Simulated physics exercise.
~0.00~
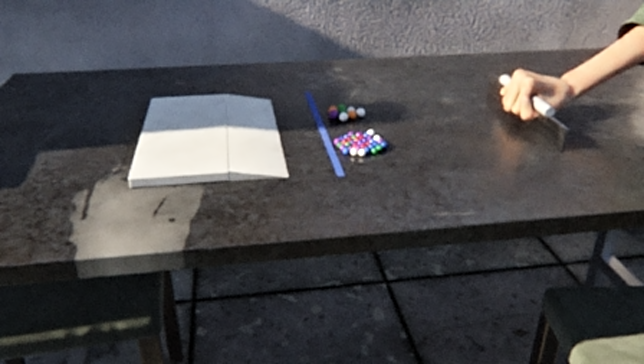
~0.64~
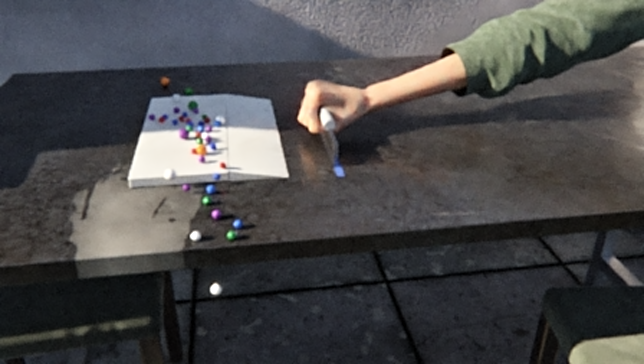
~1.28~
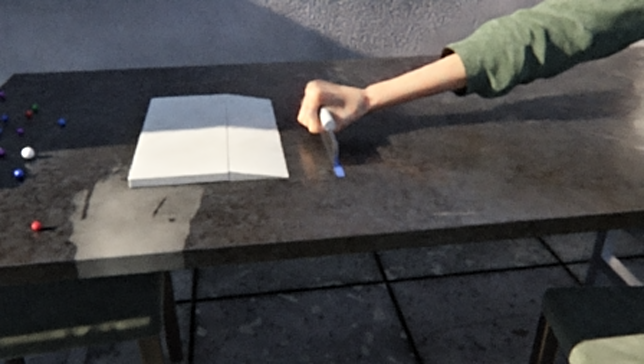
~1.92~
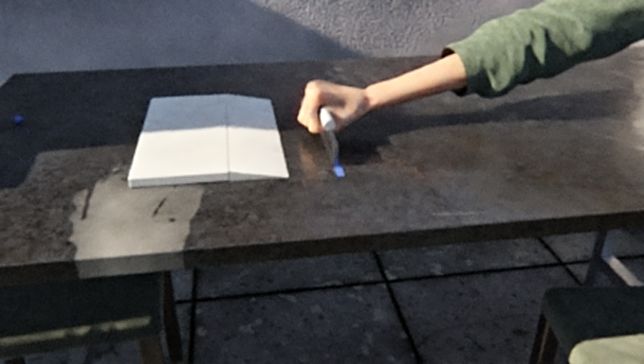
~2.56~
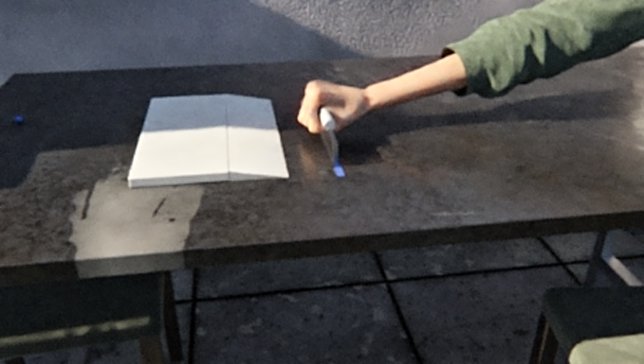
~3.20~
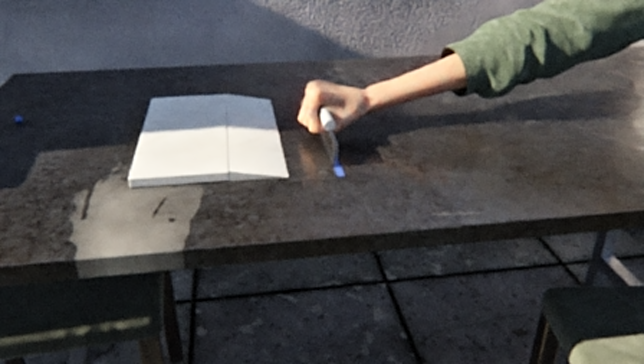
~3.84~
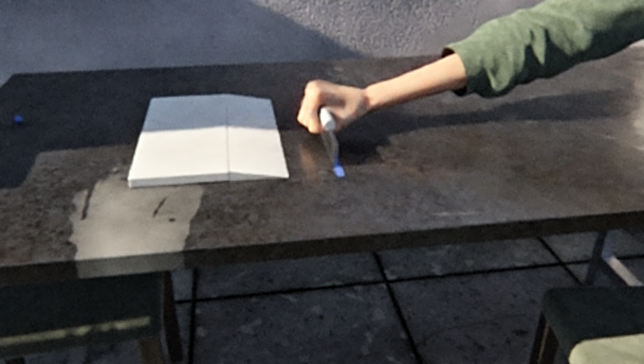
The footage shows a hand sweeping a scraper leftward across a dark table into two batches of colourful beads, stopping at the blue tape while the beads scatter over a low white wedge and roll away left, leaving the wedge bare and the hand still.
